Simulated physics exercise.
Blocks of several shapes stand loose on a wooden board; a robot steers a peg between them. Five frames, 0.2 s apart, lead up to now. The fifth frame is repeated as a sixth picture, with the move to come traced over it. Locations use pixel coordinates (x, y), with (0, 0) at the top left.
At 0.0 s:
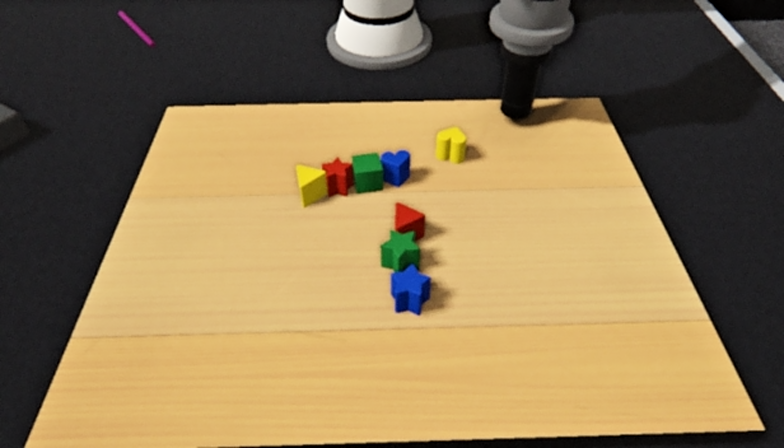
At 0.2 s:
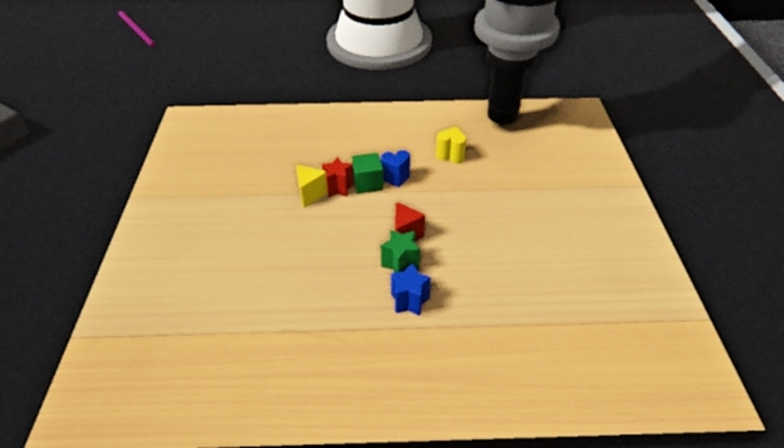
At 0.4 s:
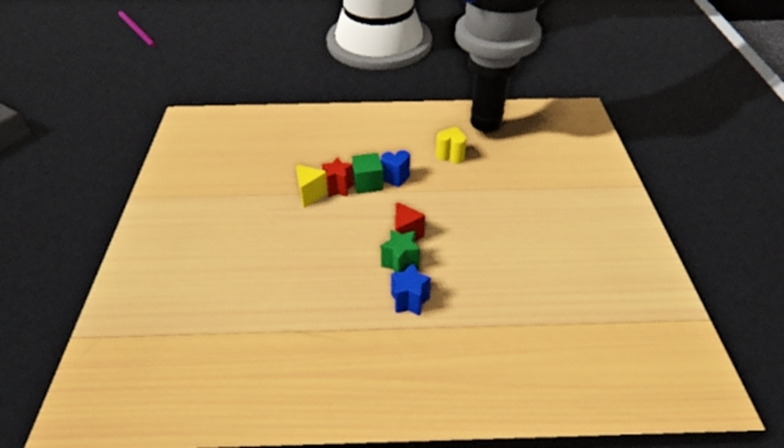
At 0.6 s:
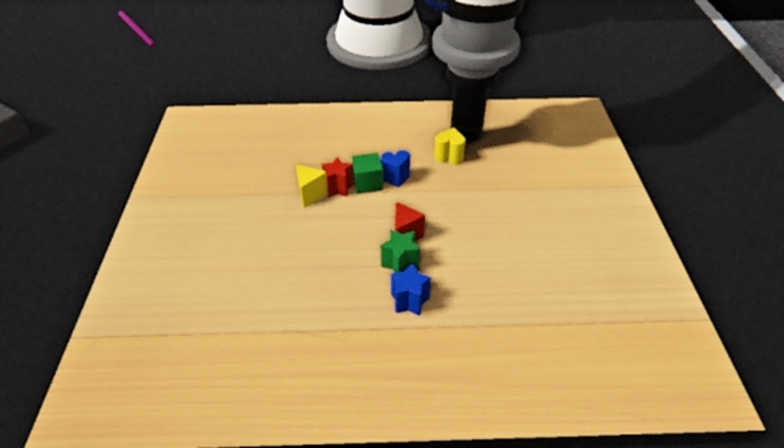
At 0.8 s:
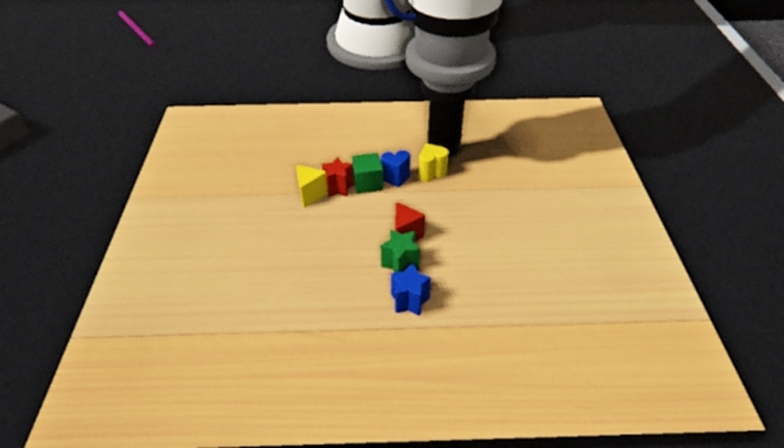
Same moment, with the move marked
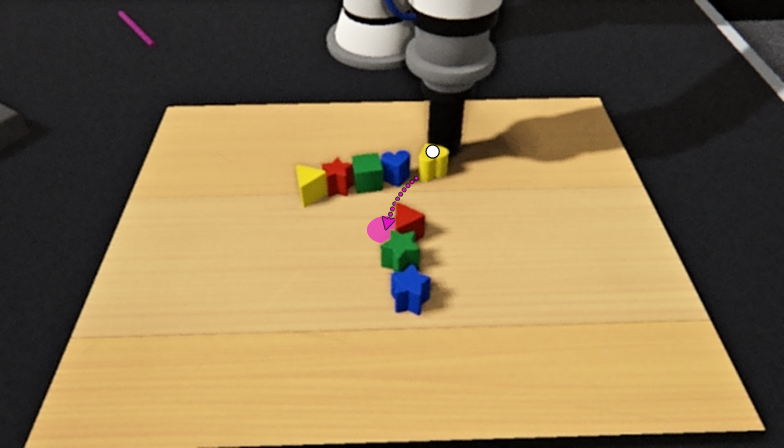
A robot's dark peg slid left along the back of a wooden board scattered with small colored blocks, then met the yellow heart and pushed it left and slightly forward, close to the blue heart.
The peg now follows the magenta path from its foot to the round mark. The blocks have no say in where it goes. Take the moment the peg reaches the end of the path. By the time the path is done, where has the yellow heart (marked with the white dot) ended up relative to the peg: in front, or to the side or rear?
Pushed ahead.
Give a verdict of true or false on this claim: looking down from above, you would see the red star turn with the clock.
False
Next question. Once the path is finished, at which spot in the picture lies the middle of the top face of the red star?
My prediction: (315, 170).
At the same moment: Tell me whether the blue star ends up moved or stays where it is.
My prediction: It remains in place.
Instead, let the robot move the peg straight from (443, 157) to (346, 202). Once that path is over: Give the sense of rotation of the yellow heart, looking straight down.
Counterclockwise from above.
Drawn move, from (443, 157) via (406, 187), ending at (386, 229); the dot is on the yellow heart.
The first path, step by step. One third of the way, peg (418, 168); red star (330, 169); green square block (359, 162), turned 20° anticlockwise; blue heart (385, 158), turned 25° clockwise; yellow heart (408, 173).
Two thirds of the way, peg (396, 192); red star (315, 170), turned 30° anticlockwise; green square block (342, 163), turned 25° clockwise; blue heart (365, 173), turned 80° clockwise; yellow heart (386, 199).
At the end, peg (386, 220); red star (315, 170), turned 30° anticlockwise; green square block (342, 163), turned 25° clockwise; blue heart (365, 175), turned 100° clockwise; red triangle (406, 226), turned 85° anticlockwise; blue star still; yellow heart (368, 228).
